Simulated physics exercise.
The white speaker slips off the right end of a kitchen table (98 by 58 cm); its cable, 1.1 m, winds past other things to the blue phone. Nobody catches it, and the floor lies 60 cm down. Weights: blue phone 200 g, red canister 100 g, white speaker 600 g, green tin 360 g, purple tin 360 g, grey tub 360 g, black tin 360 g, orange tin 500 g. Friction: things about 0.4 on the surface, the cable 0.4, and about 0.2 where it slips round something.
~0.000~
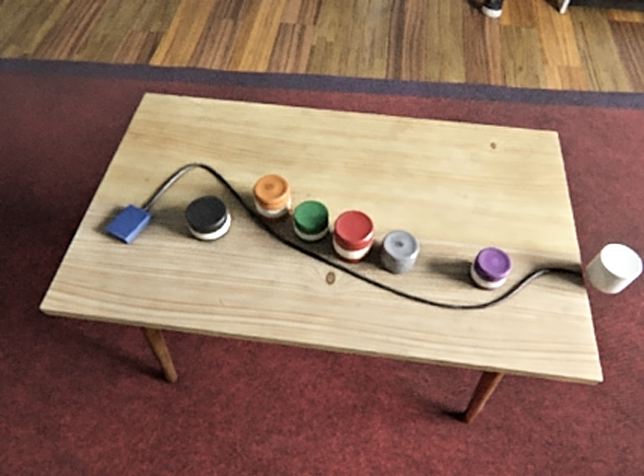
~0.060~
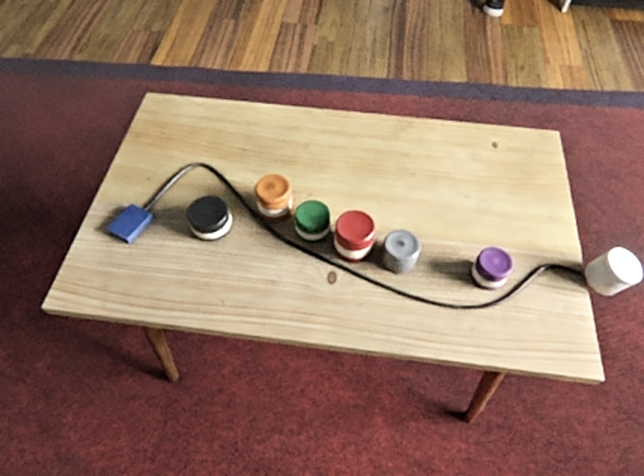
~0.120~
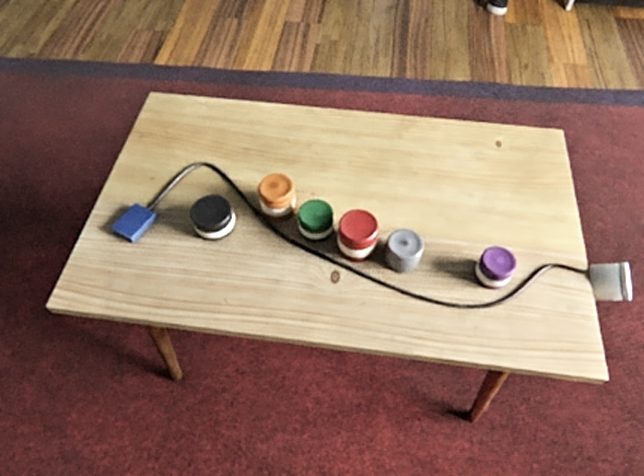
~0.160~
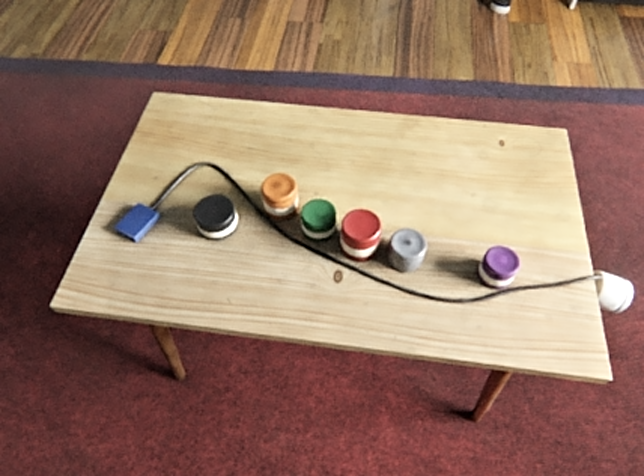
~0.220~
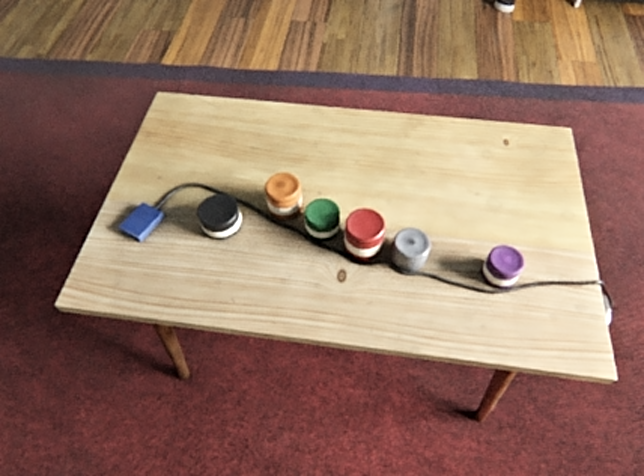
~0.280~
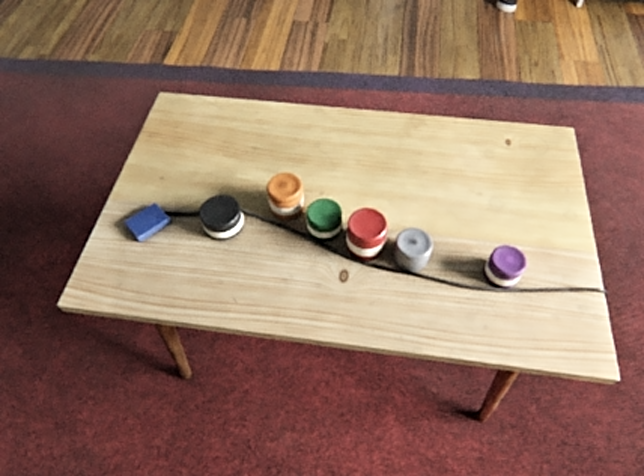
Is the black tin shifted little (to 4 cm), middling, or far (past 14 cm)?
The black tin moves a moderate way.
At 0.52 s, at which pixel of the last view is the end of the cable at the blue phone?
At about (267, 197).
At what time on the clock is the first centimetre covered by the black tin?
Black tin 0.34 s.
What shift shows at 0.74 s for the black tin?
Black tin 10 cm.
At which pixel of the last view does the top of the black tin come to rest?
At about (242, 243).
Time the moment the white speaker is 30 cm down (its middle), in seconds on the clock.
That is: 0.34 s.
At 0.5 s, the cable's tail end at (267, 197); black tin 9 cm off its start, blue phone 21 cm off its start, white speaker over the edge.
At 0.7 s, the cable's tail end at (289, 236); black tin 9 cm off its start, blue phone 26 cm off its start, white speaker over the edge.
At 1.0 s, the cable's tail end at (309, 247); black tin 9 cm off its start at (242, 243), blue phone 30 cm off its start at (290, 238), white speaker over the edge.
At 1.2 s, the cable's tail end at (309, 247); black tin 9 cm off its start, blue phone 30 cm off its start, white speaker over the edge.
At 2.4 s, the cable's tail end at (309, 247); black tin 9 cm off its start at (242, 243), blue phone 30 cm off its start at (290, 238), white speaker over the edge, orange tin 2 cm off its start at (297, 186).
